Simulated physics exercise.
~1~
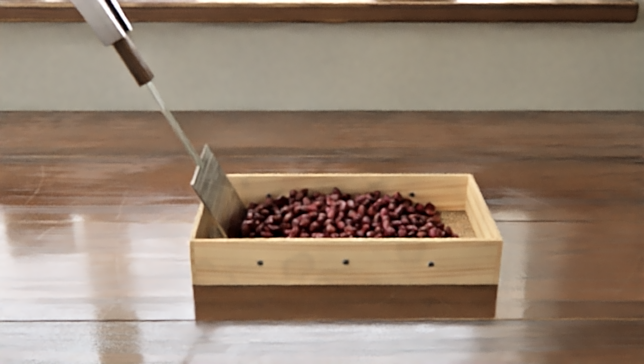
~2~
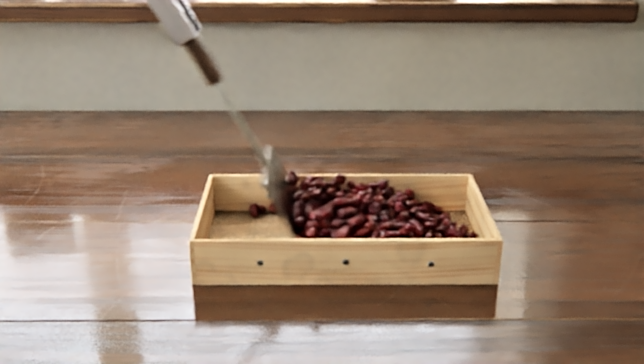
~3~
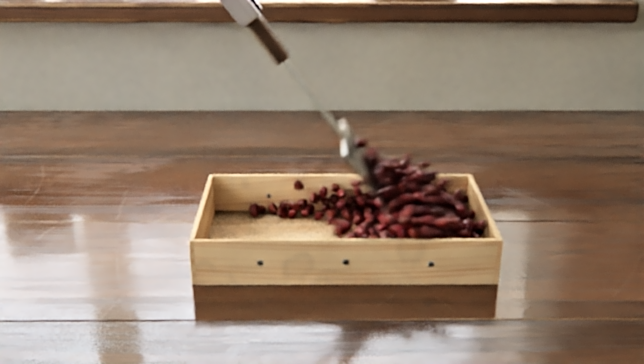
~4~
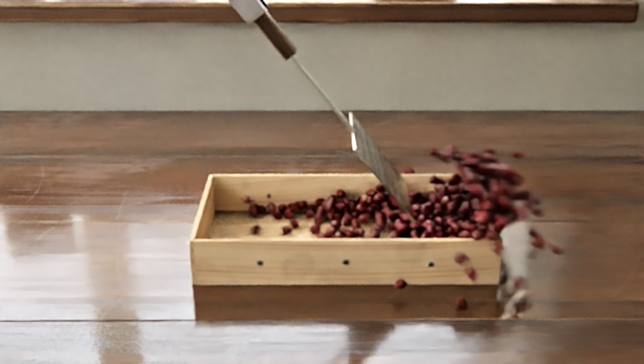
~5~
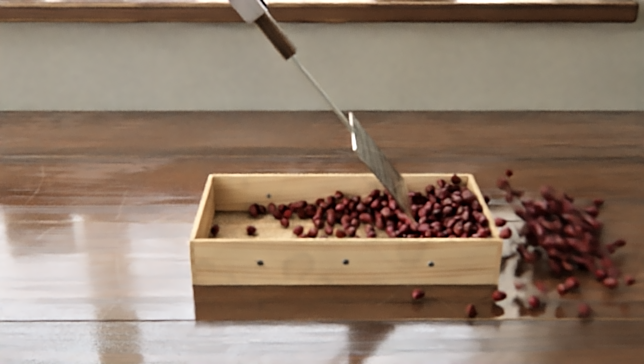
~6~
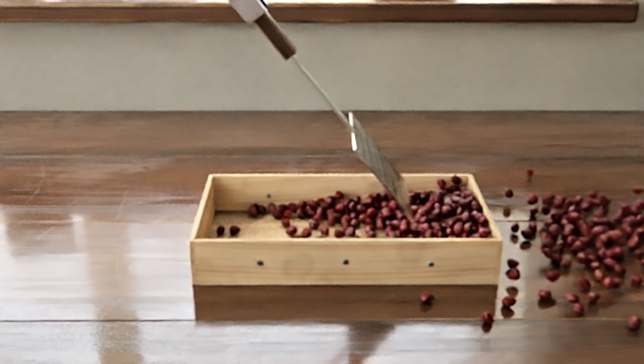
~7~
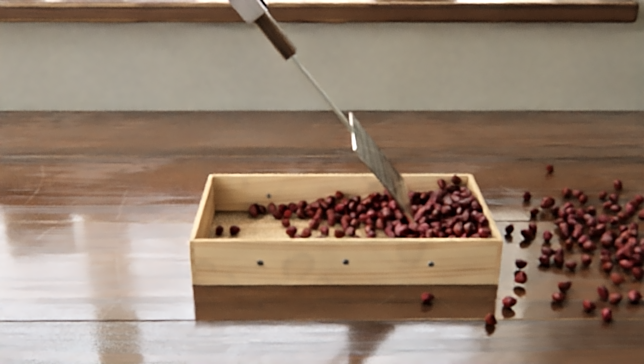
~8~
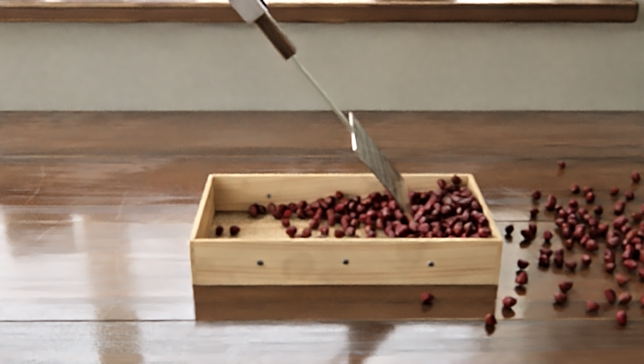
A robot arm pushes dark red beans rightward with a turner, spilling many onto the table.
